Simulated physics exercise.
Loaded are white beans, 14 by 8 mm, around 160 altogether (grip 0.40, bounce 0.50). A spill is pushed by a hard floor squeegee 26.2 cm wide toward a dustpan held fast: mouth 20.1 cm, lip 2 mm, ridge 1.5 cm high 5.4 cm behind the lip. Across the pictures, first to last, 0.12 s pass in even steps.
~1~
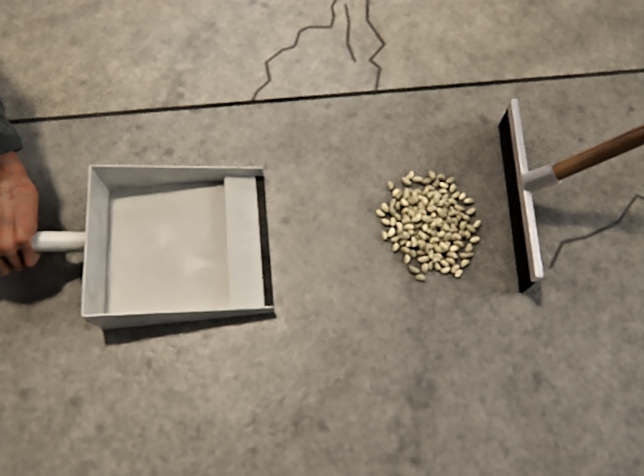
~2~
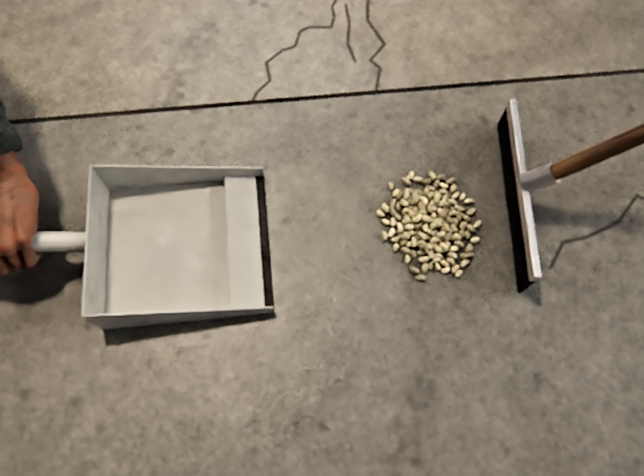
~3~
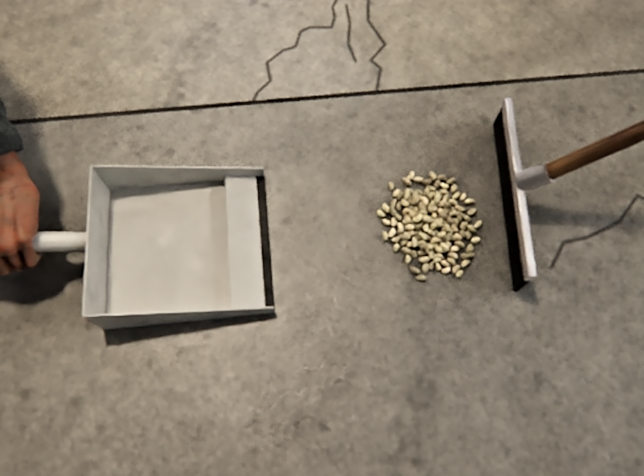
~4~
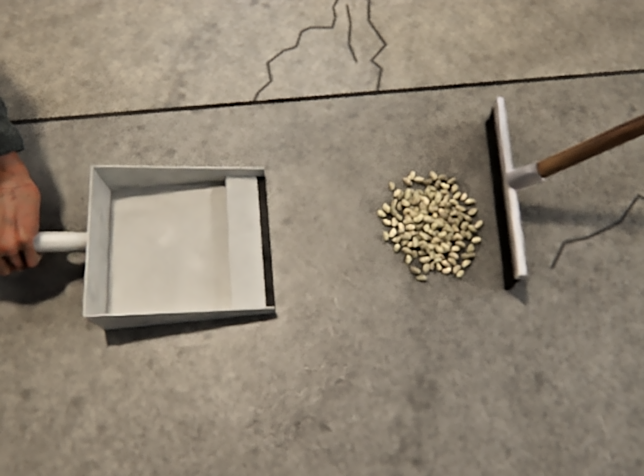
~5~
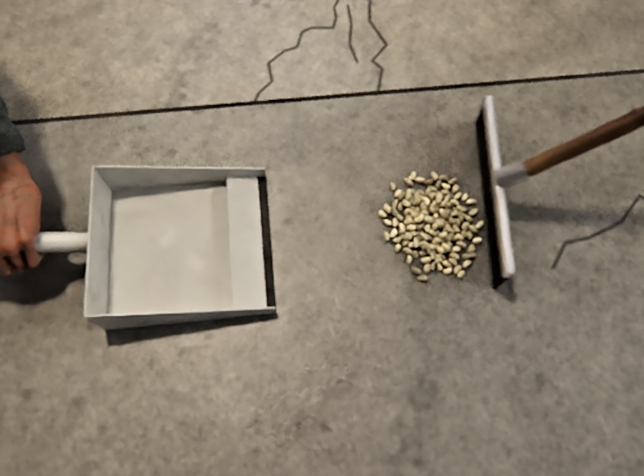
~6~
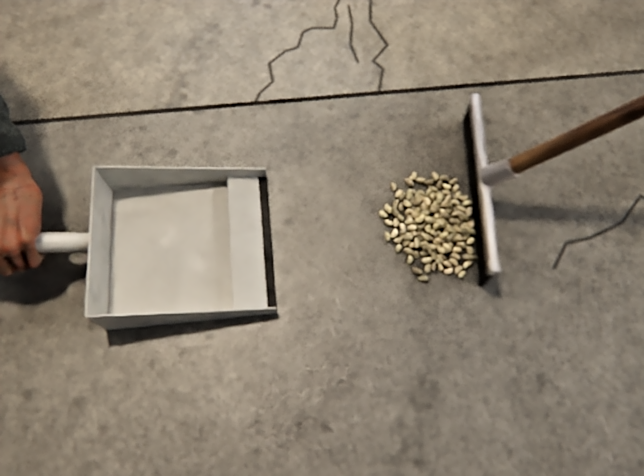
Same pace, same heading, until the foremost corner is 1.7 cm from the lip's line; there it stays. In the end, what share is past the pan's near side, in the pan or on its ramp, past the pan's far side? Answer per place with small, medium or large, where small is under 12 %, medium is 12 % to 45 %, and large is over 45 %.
Near side small, pan medium, far side medium.
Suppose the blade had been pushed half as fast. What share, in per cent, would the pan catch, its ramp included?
Then around 30 per cent.
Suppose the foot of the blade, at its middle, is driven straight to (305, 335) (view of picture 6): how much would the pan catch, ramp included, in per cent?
Roughly 15 %.
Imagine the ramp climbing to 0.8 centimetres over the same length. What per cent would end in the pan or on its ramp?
I'd expect close to 40 per cent.
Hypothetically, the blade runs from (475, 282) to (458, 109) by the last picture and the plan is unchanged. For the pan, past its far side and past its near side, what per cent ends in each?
Pan 55 % / far 15 % / near 5 %.
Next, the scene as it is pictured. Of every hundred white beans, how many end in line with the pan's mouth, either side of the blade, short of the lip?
Roughly 35 percent.
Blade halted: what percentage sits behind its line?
My guess is close to 10 per cent.
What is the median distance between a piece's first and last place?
Around 24 centimetres.
Then, 0.17 s after the last picture, middle of the blade 15 cm from the lip; 0 % over the lip, far side 10 %, near side 0 %.
Then, 0.28 s after the last picture, middle of the blade 7 cm from the lip; 0 % over the lip, far side 15 %, near side 5 %.
Then, 0.52 s after the last picture, middle of the blade 3 cm from the lip; 35 % over the lip, far side 25 %, near side 5 %.
In the end, near side 5 %, pan 35 %, far side 25 %, in front of the lip or behind the blade 35 %.
